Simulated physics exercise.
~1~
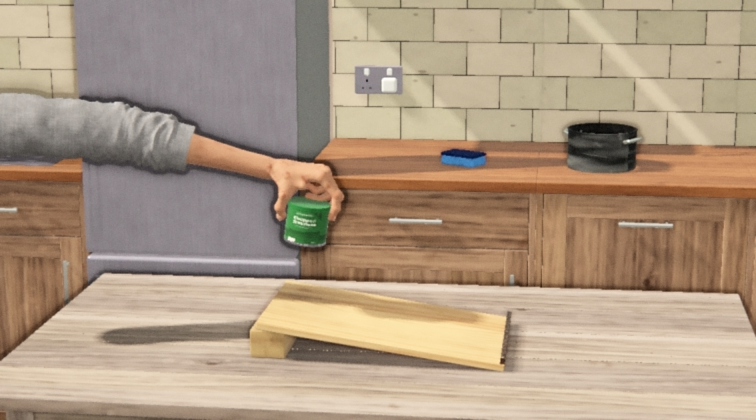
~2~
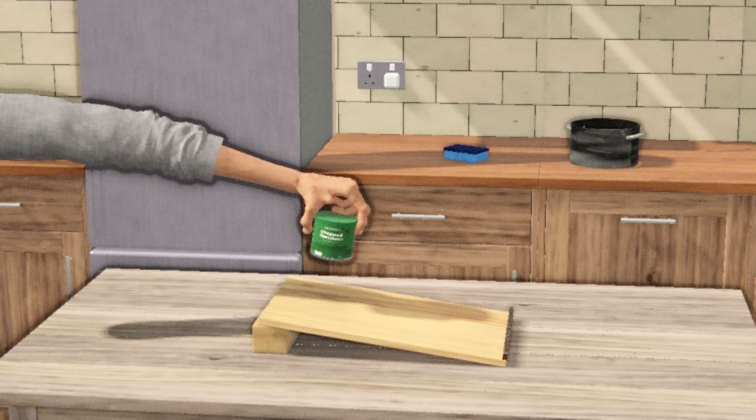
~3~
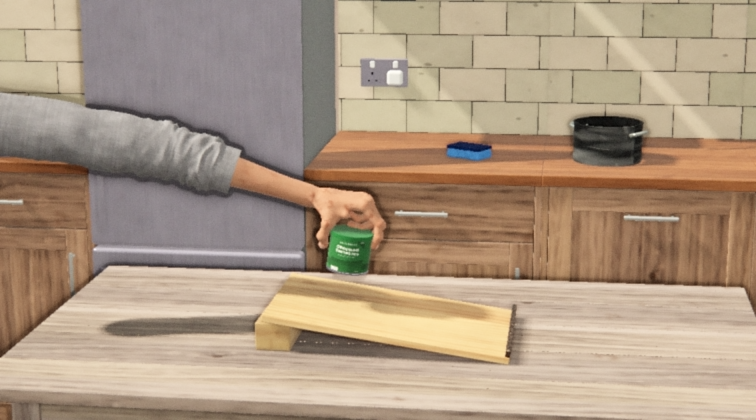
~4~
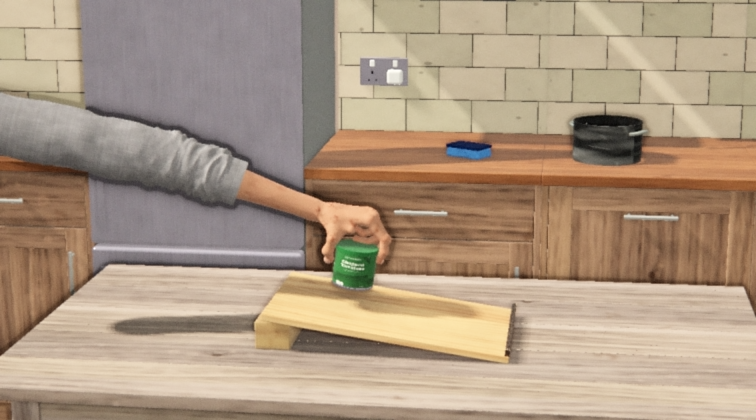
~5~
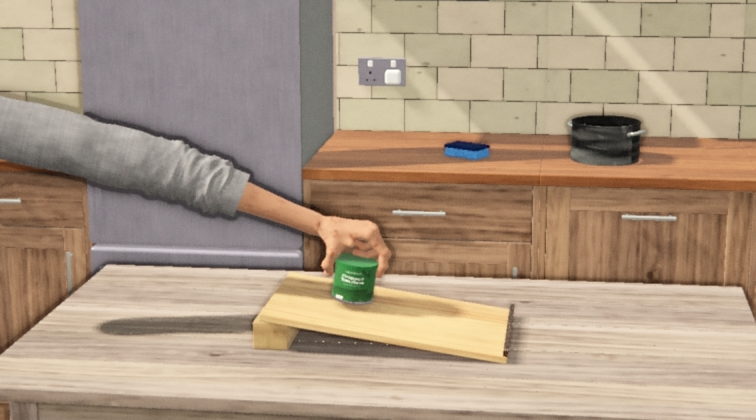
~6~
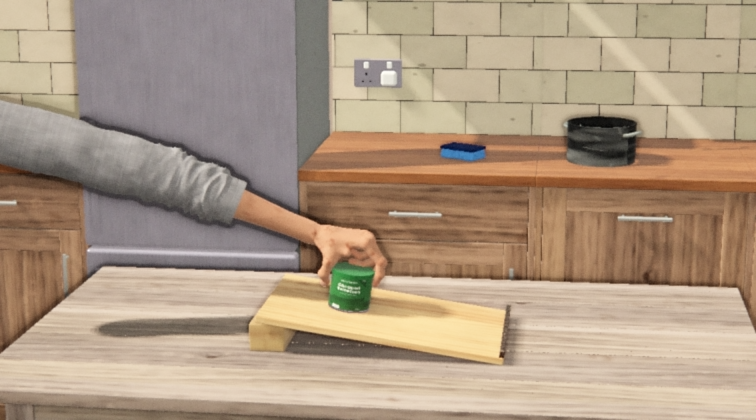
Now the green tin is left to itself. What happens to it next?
I predict it will keep its spot.
Then, 0.30 s past the last view, nothing moves.
Then, 0.70 s past the last view, green tin resting near (351, 288).
Finally, it is still in place. Final places as the last picture's camera would see them, green tin near (351, 288). The green tin remains at rest.
